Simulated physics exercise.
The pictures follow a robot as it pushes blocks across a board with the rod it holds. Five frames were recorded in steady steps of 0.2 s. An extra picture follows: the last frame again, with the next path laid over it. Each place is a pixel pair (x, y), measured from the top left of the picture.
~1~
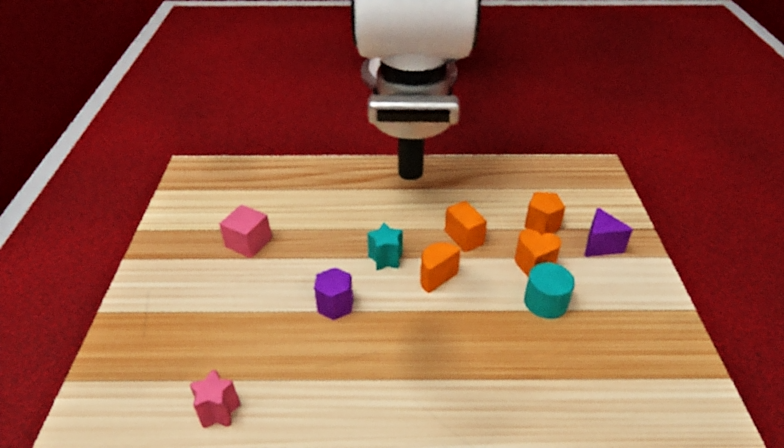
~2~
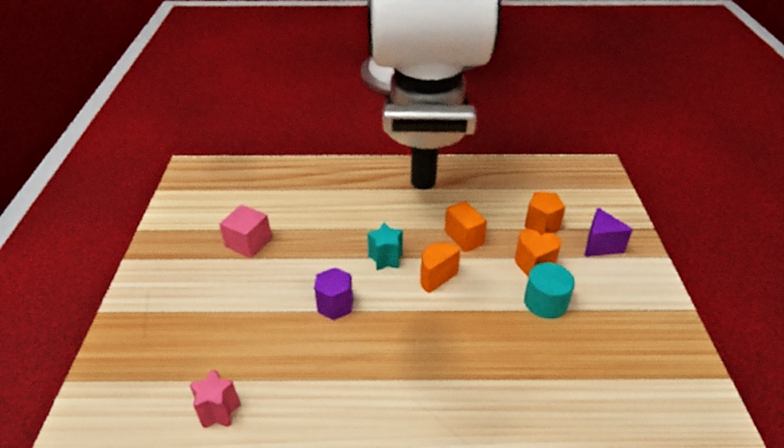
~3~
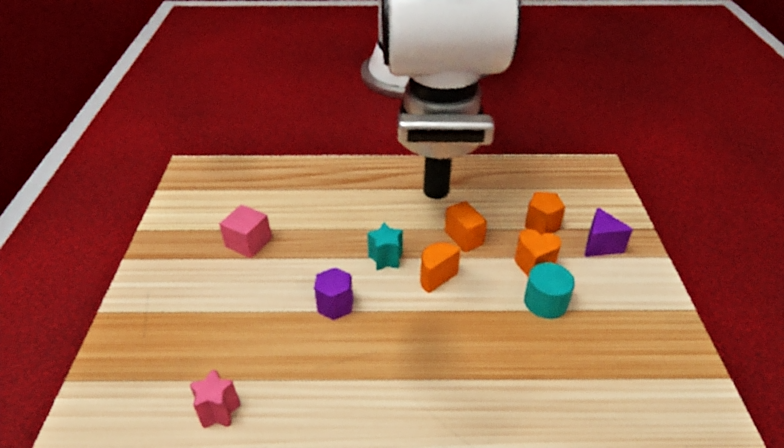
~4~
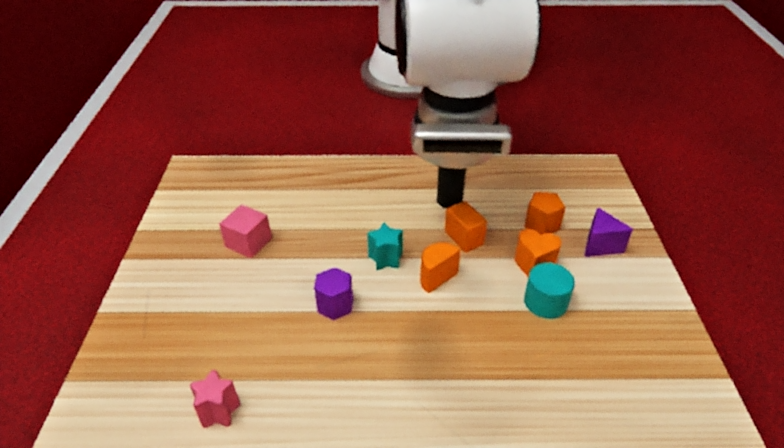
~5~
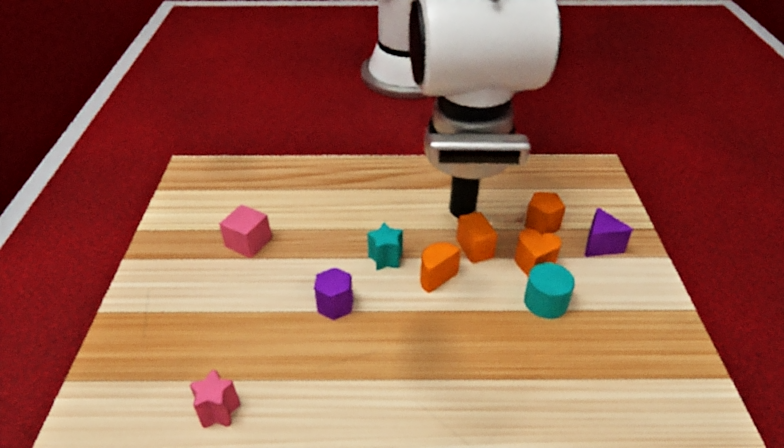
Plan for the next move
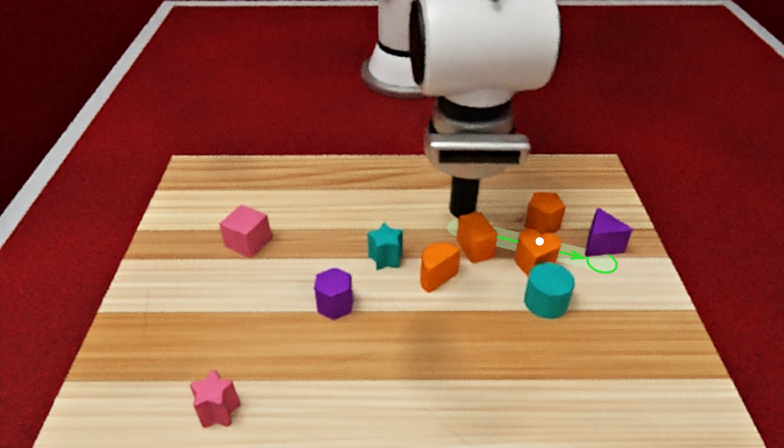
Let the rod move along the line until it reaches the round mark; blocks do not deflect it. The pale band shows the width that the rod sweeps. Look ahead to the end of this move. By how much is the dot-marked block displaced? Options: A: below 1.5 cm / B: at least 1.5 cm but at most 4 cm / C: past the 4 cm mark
I choose A.
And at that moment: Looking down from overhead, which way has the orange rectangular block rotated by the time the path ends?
Seen from overhead, it turns clockwise.
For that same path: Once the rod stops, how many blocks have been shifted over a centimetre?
The count will be 2.
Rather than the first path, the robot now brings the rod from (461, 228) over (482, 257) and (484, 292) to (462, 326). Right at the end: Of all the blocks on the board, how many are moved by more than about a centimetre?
The push moves one block more than 1 cm.
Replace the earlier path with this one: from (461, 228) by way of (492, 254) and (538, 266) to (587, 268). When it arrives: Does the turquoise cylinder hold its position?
The answer is yes.
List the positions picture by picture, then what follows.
In the first frame, rod tip at (411, 173); block tops, orange rectangular block at (467, 214); orange heart block at (540, 241); purple triangular block at (608, 222).
In the second frame, rod at (423, 182); blocks unchanged.
In the third frame, rod at (436, 192); blocks unchanged.
In the fourth frame, rod at (449, 201); blocks unchanged.
In the fifth frame, rod at (463, 210); orange rectangular block at (478, 225); orange heart block at (540, 241); purple triangular block at (608, 222).
Path on the board, straight from (461, 228) to (602, 262); the dot is on the orange heart block.
The first path, step by step. One third of the way, rod at (510, 221); orange rectangular block at (493, 234), turned 40° clockwise.
Two thirds of the way, rod at (559, 233); orange rectangular block at (493, 234), turned 40° clockwise.
At the end, rod at (608, 244); orange rectangular block at (493, 234), turned 40° clockwise; orange heart block in place; purple triangular block at (623, 224), turned 55° anticlockwise.
